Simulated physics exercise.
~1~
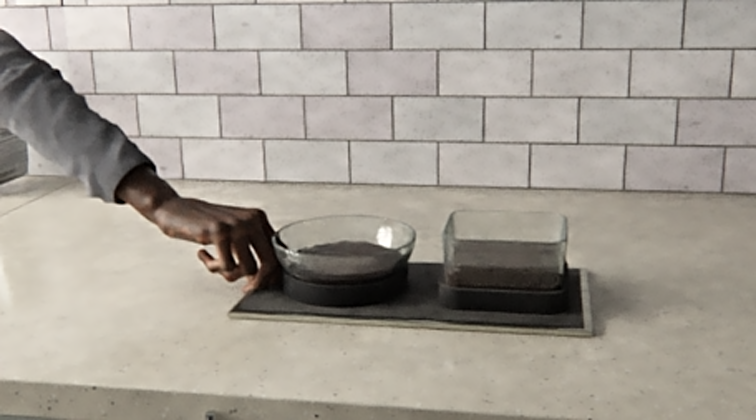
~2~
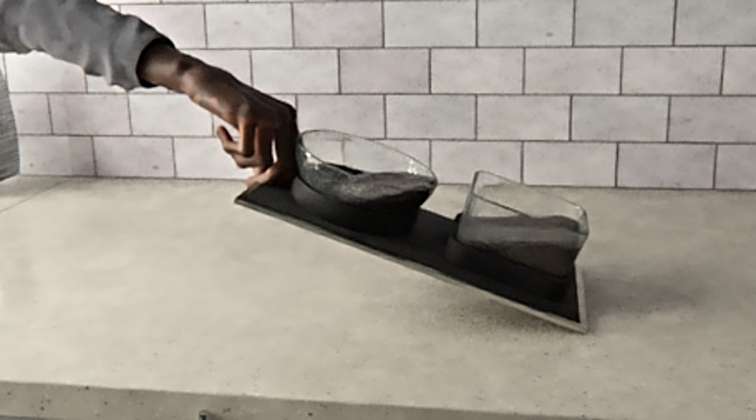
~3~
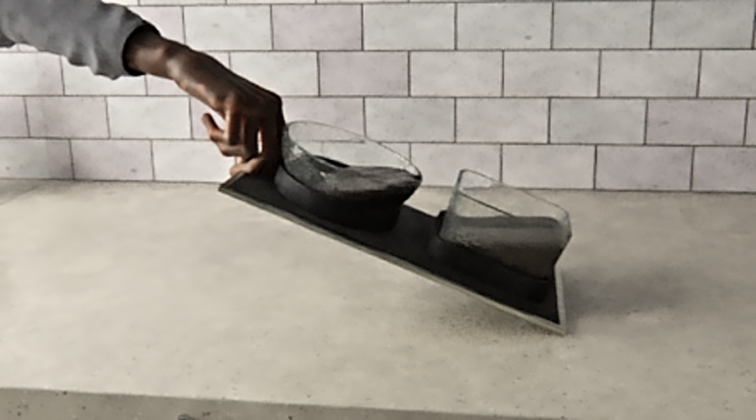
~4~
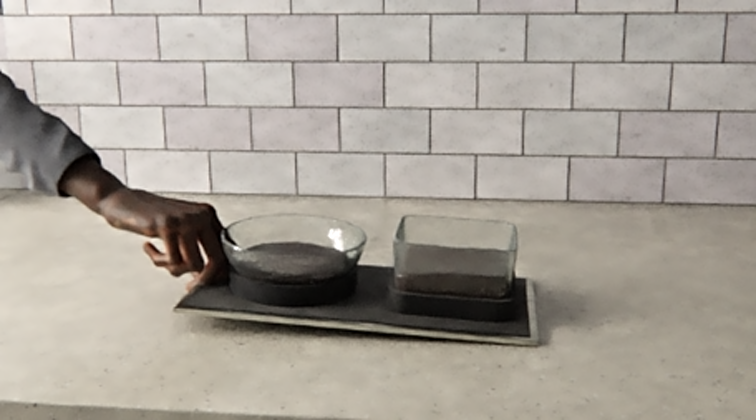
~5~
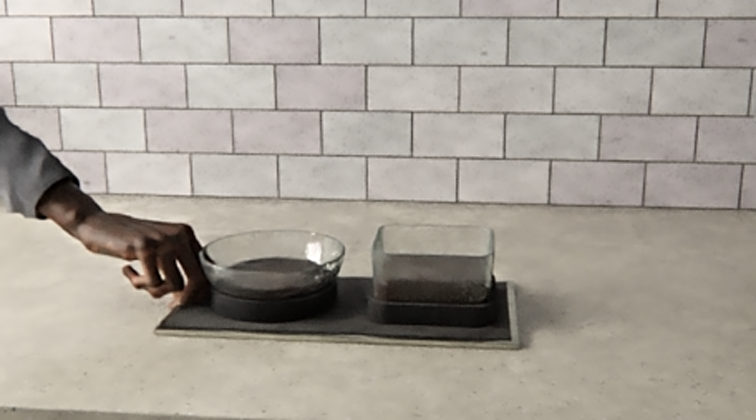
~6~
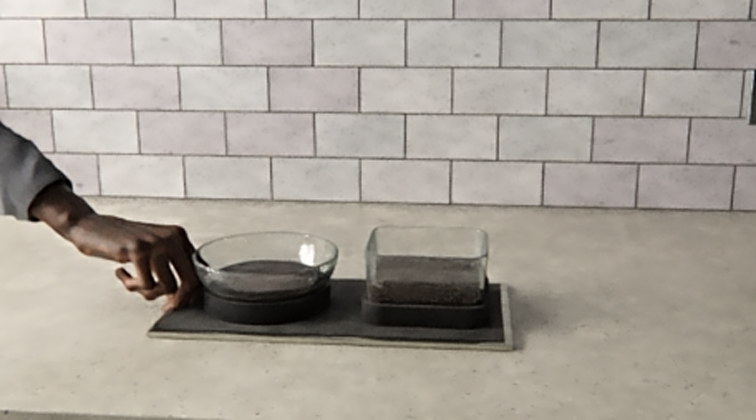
A dark tray holding a round glass bowl and a squarish glass container, each partly filled with something dark, was tilted steeply as a hand lifted its left end, then lowered until it lay flat on the counter again, both still in their holders.
